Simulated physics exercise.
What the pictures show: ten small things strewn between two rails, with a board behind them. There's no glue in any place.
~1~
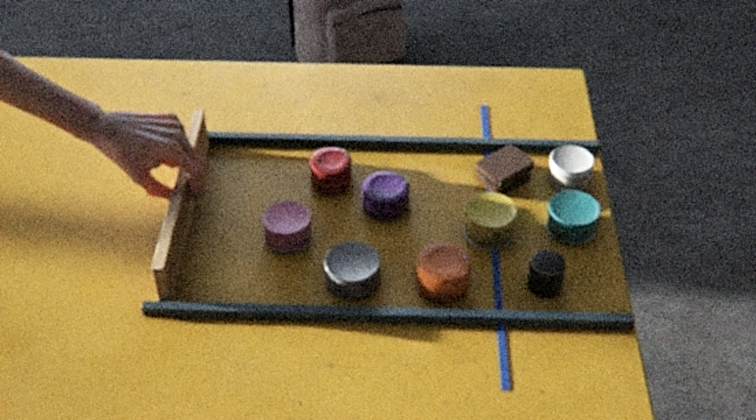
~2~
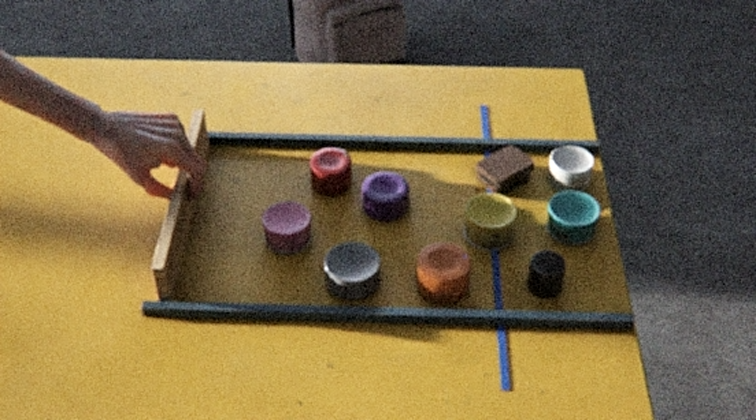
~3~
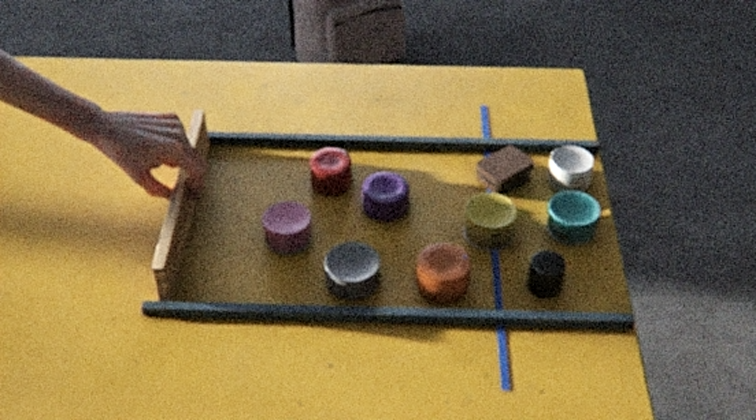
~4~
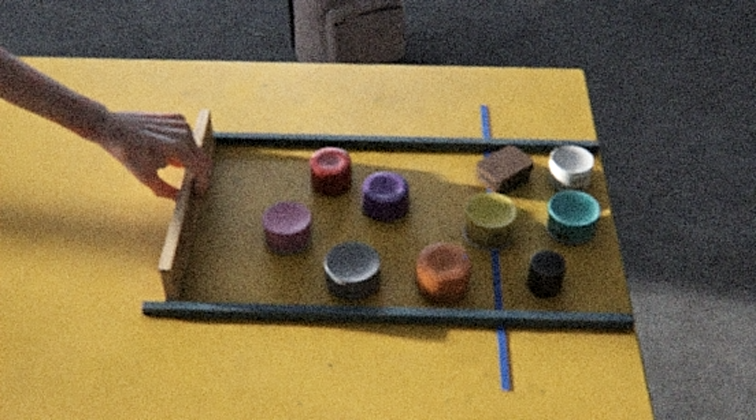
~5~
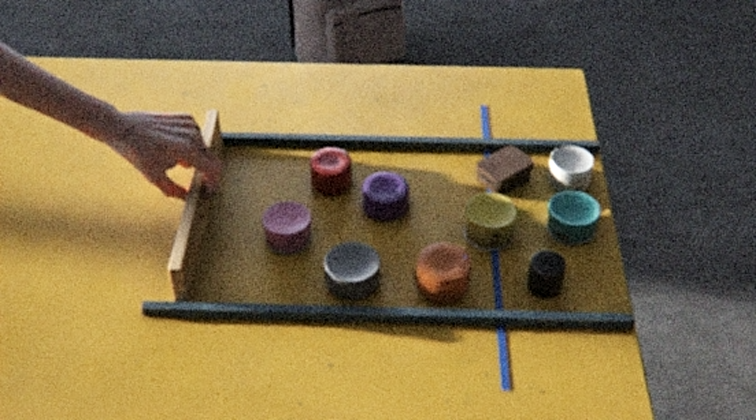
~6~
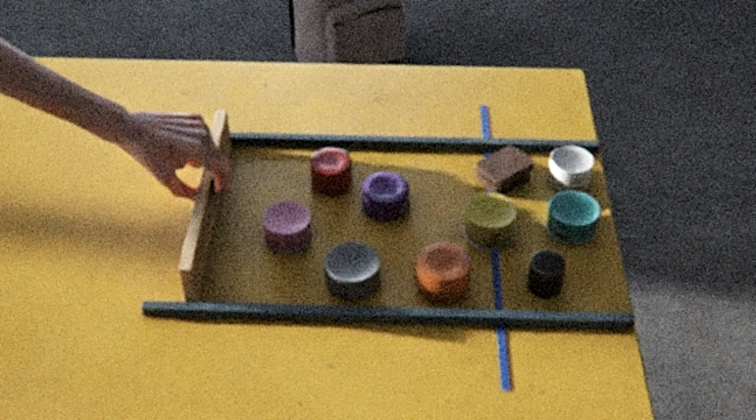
A hand reaching in from the left grips an upright wooden board at the end of a yellow tabletop lane, seen from above at an angle. Between two dark rails sit red, purple, pink, grey, orange, yellow-green, turquoise, white and black round pieces and a brown block, with blue tape crossing towards the right. The hand slides the board slightly rightward; the pieces and camera stay still.
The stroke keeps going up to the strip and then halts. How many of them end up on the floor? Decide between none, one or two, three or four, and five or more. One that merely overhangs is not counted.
Well, what drops off the end works out to none of them.
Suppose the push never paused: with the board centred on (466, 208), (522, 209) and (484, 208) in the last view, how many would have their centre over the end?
In that order 0, 3 and 0.
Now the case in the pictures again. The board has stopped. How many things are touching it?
The answer is 4.
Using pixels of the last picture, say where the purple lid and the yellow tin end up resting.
You'll find the purple lid at roughly (515, 204) and the yellow tin at roughly (560, 220).
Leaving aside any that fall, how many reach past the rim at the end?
It's 3.
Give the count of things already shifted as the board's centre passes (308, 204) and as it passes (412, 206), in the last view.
Moved so far: 2, later 5.
Early on, none off yet; white tub at rest near (570, 170); turquoise tin at rest near (572, 218); black lid at rest near (546, 274).
Finally, the number that fall off is zero.
